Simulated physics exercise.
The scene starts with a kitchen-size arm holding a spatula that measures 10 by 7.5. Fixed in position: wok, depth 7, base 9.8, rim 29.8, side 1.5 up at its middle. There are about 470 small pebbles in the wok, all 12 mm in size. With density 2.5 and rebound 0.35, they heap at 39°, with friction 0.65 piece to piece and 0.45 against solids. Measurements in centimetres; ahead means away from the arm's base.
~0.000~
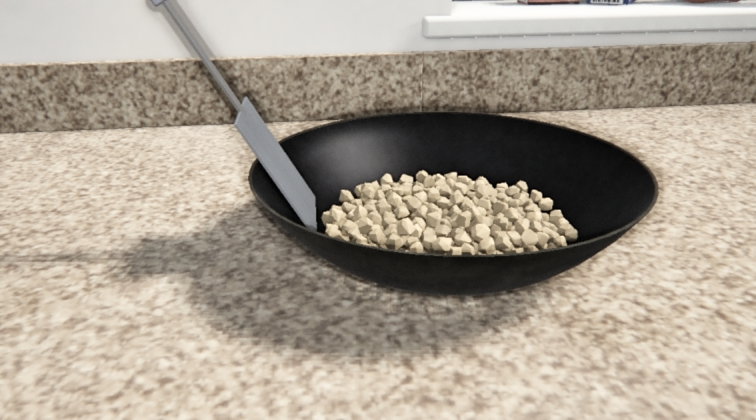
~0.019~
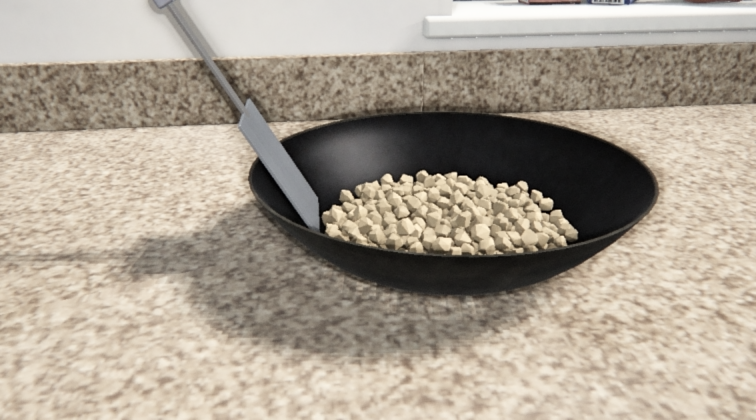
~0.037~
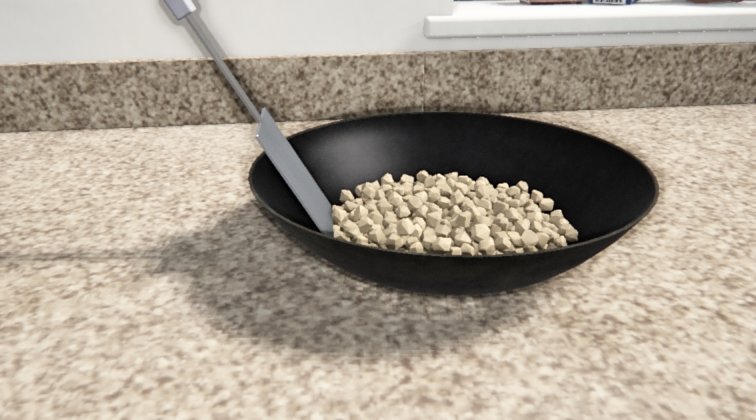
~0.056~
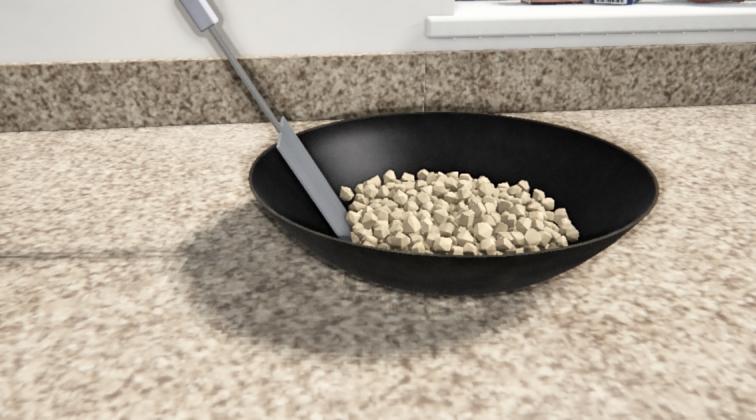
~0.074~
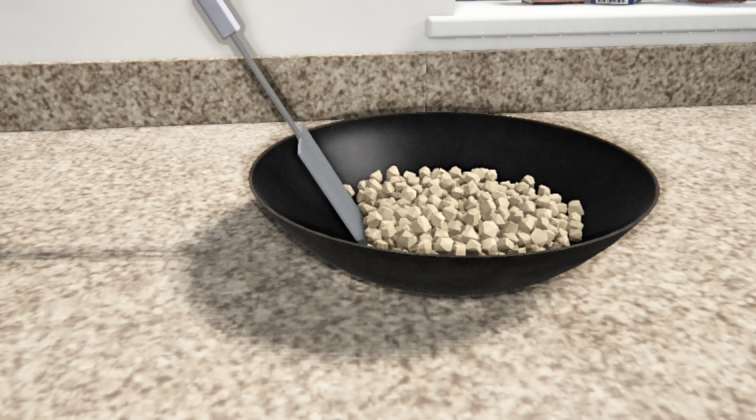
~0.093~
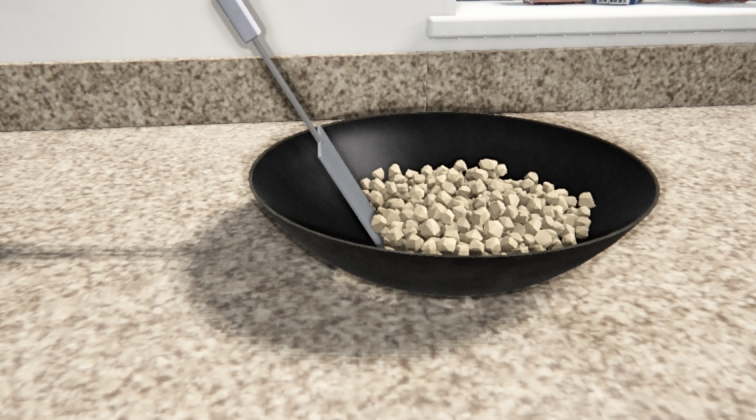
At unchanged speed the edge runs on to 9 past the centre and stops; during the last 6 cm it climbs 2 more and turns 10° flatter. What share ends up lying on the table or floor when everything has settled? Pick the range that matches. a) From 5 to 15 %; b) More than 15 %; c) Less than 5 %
More than 15 % (b).
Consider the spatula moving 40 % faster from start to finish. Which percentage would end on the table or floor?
About 25 per cent.
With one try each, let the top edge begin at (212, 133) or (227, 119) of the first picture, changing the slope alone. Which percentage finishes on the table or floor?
I'd say near 15 per cent for the first and near 15 per cent for the second.
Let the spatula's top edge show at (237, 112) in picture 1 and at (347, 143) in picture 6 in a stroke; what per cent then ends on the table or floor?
It works out to about 35 %, more or less.
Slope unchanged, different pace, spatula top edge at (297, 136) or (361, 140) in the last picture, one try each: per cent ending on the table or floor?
Respectively, some 10 and 35 per cent.
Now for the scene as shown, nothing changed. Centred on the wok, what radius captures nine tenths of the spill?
30 cm.
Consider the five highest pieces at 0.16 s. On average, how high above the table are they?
Roughly 6 centimetres.
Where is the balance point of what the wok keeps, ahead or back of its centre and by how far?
I'd say it's roughly 5.0 cm toward the front.
After 0.16 s, sloping 61°, highest piece 6 above the table; 473 in the wok.
After 0.23 s, sloping 58°, highest piece 8 above the table; 473 in the wok.
After 0.46 s, sloping 51°, highest piece 8 above the table; 374 in the wok, 57 on the table or floor, 42 on the blade or in flight.
After 1.51 s, sloping 51°, highest piece 8 above the table; 374 in the wok, 99 on the table or floor.
In the end, 374 in the wok, 99 on the table or floor. That is 21 % on the table or floor.
